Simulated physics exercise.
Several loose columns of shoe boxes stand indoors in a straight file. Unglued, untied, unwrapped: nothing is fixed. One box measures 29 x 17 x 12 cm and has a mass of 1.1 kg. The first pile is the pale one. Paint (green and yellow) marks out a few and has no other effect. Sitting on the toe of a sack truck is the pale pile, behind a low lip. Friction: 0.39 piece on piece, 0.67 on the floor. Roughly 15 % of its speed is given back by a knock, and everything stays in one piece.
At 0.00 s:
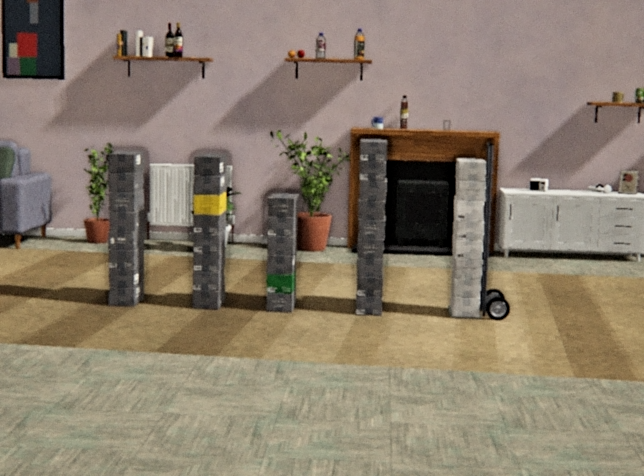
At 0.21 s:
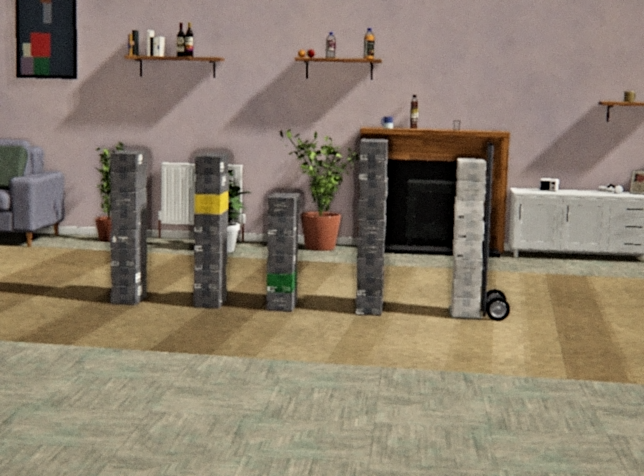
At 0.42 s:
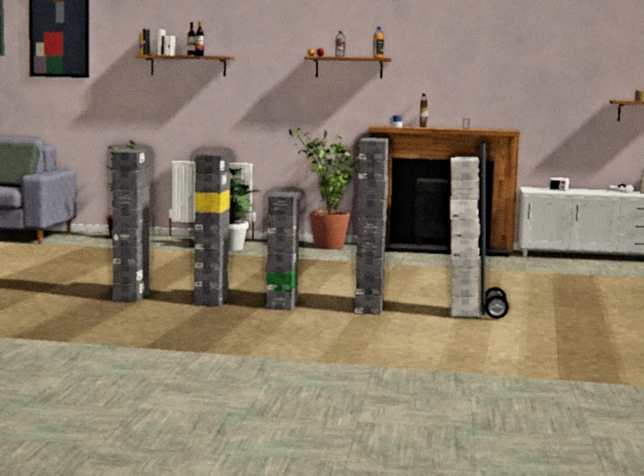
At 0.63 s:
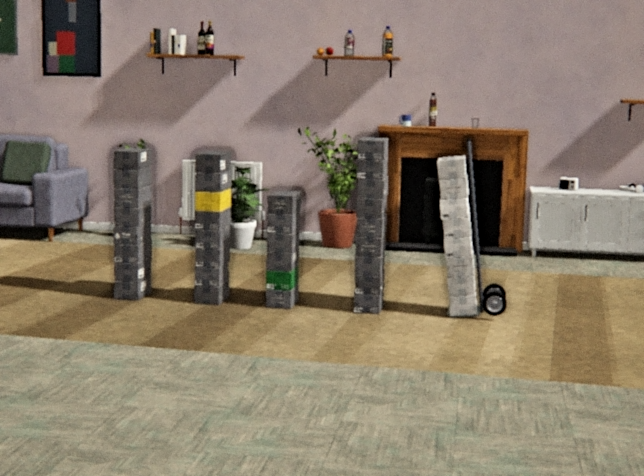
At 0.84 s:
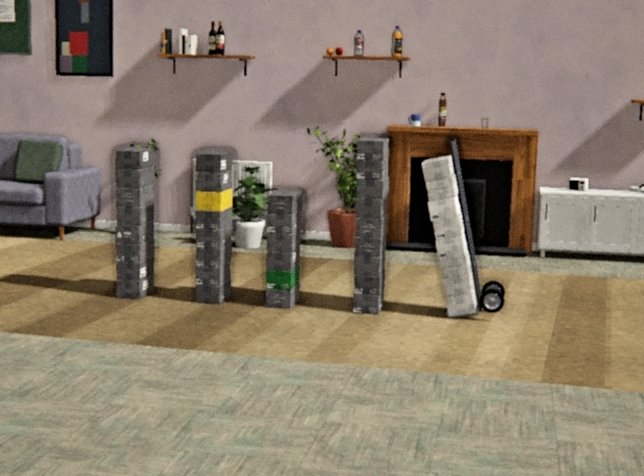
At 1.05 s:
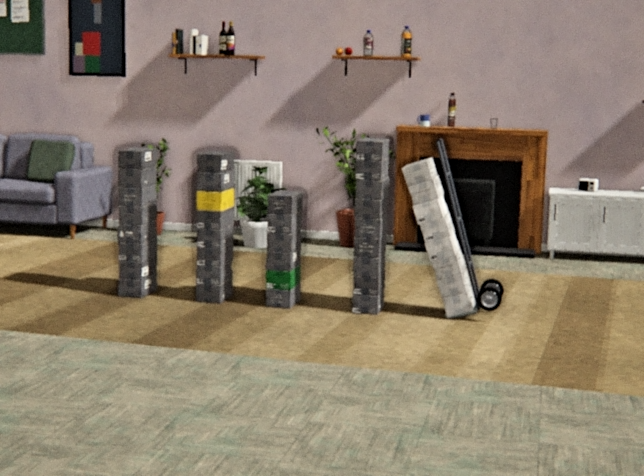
To begin with, five upright stacks of boxes stand in a row in a living room, the pale one at the right on a hand truck. As the view drifts slightly, the truck and pale stack tilt steadily leftward, the stack's top finally leaning beyond the frame, while the dark stacks stay still.
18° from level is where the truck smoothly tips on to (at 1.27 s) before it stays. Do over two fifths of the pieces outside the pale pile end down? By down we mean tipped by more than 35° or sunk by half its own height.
Yes.
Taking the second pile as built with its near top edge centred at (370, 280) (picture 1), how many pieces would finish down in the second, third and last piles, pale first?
You'd get second 0, third 0 and last 0.
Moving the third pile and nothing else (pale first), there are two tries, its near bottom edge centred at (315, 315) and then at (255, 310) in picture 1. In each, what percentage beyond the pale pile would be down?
90 and 90 %.
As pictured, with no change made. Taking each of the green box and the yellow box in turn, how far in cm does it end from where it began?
Moved: Green 20, yellow 125.
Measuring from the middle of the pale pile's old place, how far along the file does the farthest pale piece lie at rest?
Distance: Near 100 cm.
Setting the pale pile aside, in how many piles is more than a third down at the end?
The answer is 4.
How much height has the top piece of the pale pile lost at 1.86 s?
40 cm.
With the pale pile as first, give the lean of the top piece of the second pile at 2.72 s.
It leans around 70°.
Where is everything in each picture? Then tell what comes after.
In the first frame (pixels give the middle of a visible side; the camera moves round a little), truck frame (490, 180) 0° forward; green box (279, 284); yellow box (207, 205); none of the others has stirred.
The second frame shows truck frame (490, 180) 0° forward; yellow box (207, 205).
The third frame shows truck frame (483, 178) 3° forward; yellow box (208, 203).
The fourth frame shows truck frame (471, 176) 7° forward, top of the pale pile leaning 7°; yellow box (208, 202); none of the others has stirred.
The fifth frame shows truck frame (458, 175) 12° forward, top of the pale pile leaning 12°; yellow box (208, 202); none of the others has stirred.
The sixth frame shows truck frame (446, 176) 16° forward, top of the pale pile leaning 19°; yellow box (209, 201); green box (278, 281); none of the others has stirred.
After 1.86 s, 8 of the pale pile down; 8 of the 31 other boxes down; green box 4° from how it stood.
After 2.72 s, 8 of the pale pile down; 20 of the 31 other boxes down; green box 57° from how it stood, 8 cm lower; yellow box 12° from how it stood, 12 cm lower.
In the end (5.2 s), 8 of the pale pile down; 28 of the 31 other boxes down; yellow box on its side; green box 58° from how it stood, 8 cm lower. That is 90 per cent. From the last view, middles, yellow box near (83, 260), green box near (256, 287).
